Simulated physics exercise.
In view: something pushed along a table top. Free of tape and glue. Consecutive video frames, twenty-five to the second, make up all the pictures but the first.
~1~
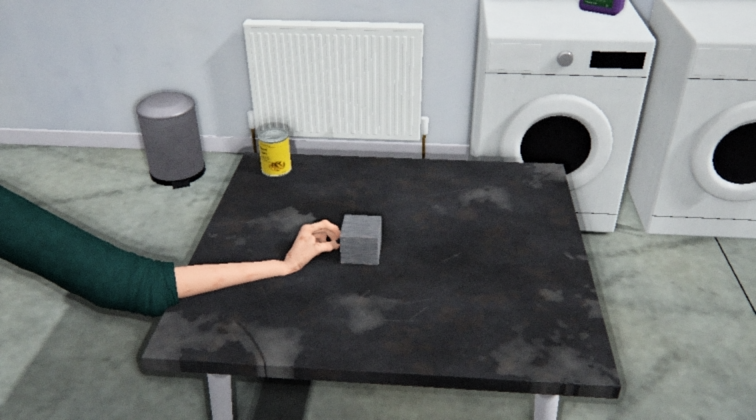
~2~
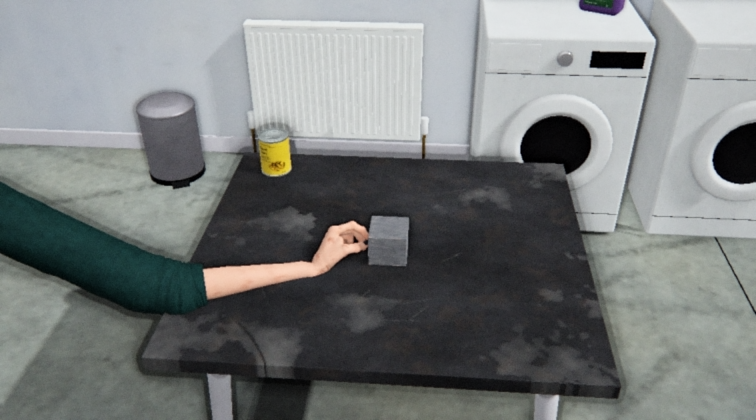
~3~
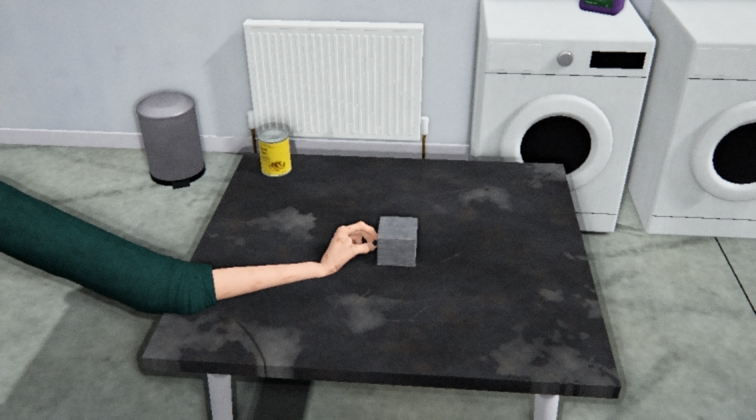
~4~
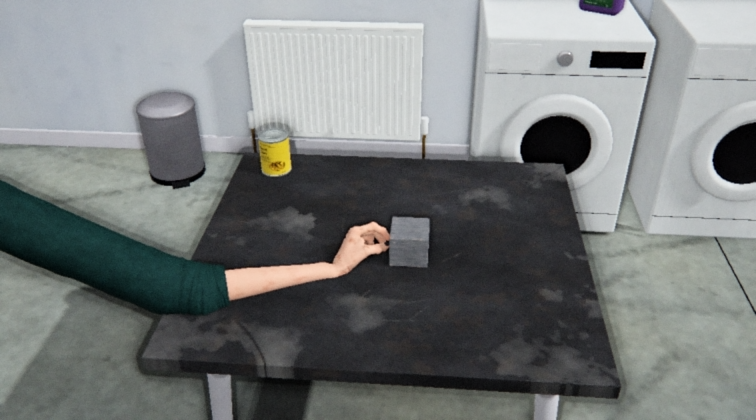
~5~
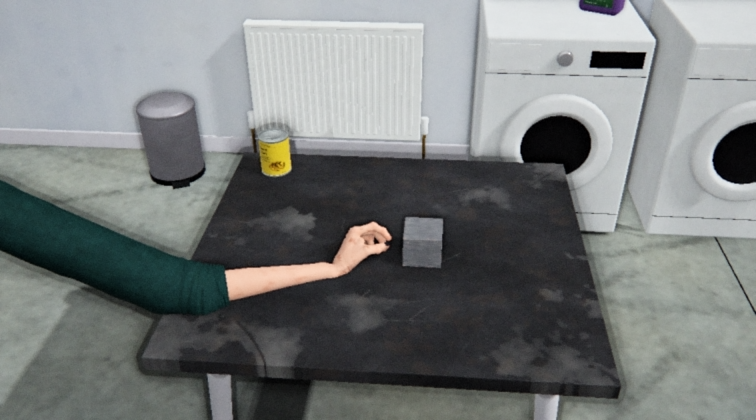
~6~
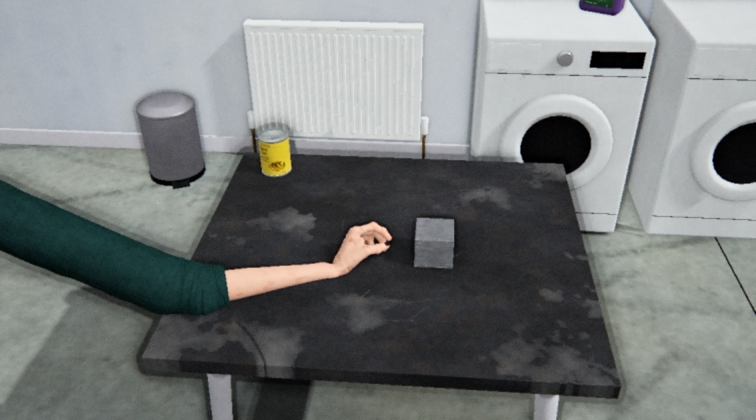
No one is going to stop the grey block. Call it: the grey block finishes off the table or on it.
On it.
Then, 0.10 s past the last view, grey block displaced about its own width near (455, 244).
Then, 0.20 s past the last view, grey block displaced about its own width near (465, 244).
Finally, moved from the start, grey block. Final places as the last picture's camera would see them, grey block near (465, 245).
